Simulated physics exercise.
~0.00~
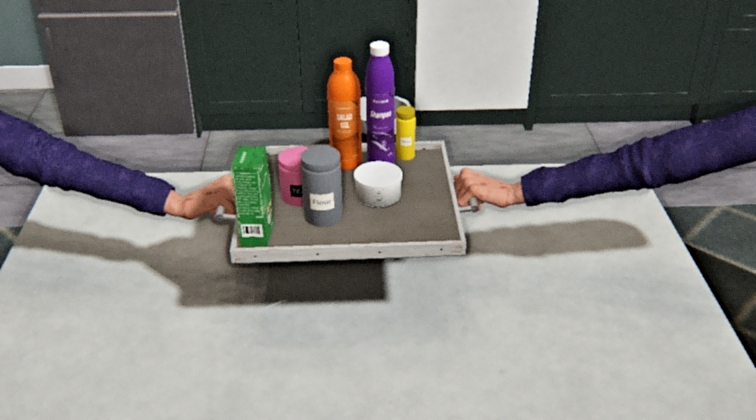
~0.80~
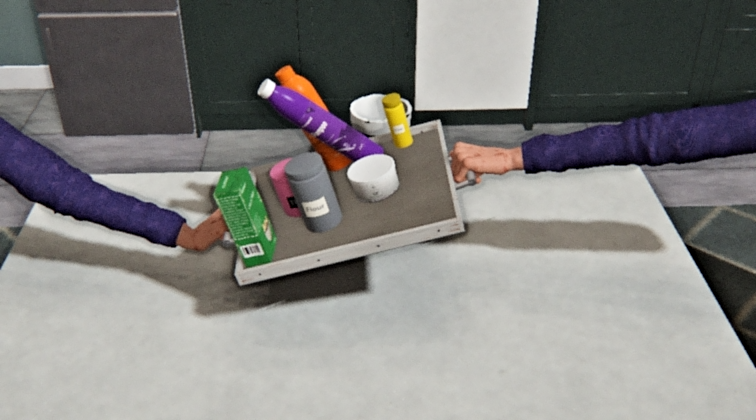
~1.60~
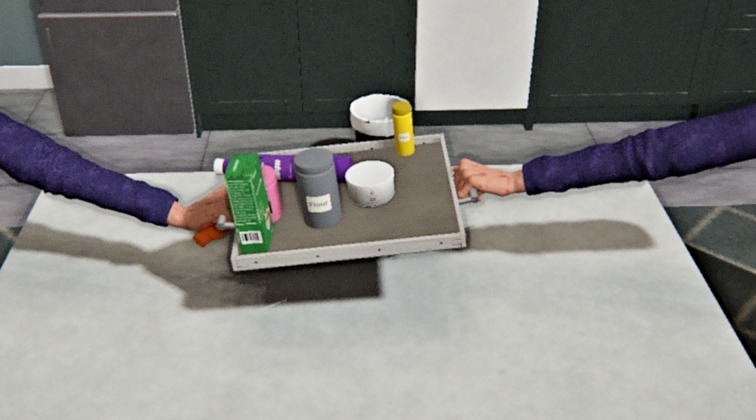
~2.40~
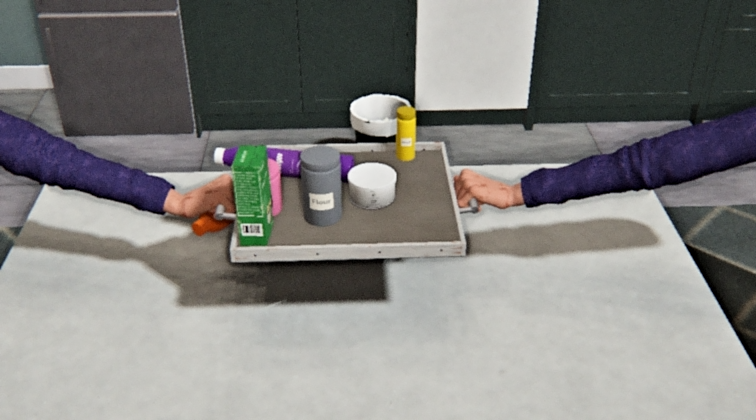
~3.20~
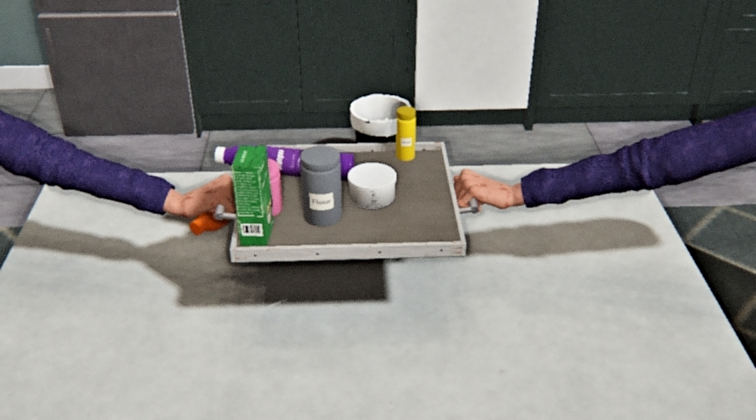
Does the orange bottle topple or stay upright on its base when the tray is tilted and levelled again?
The orange bottle topples as the left edge dips, and it ends up lying off the left end of the tray.
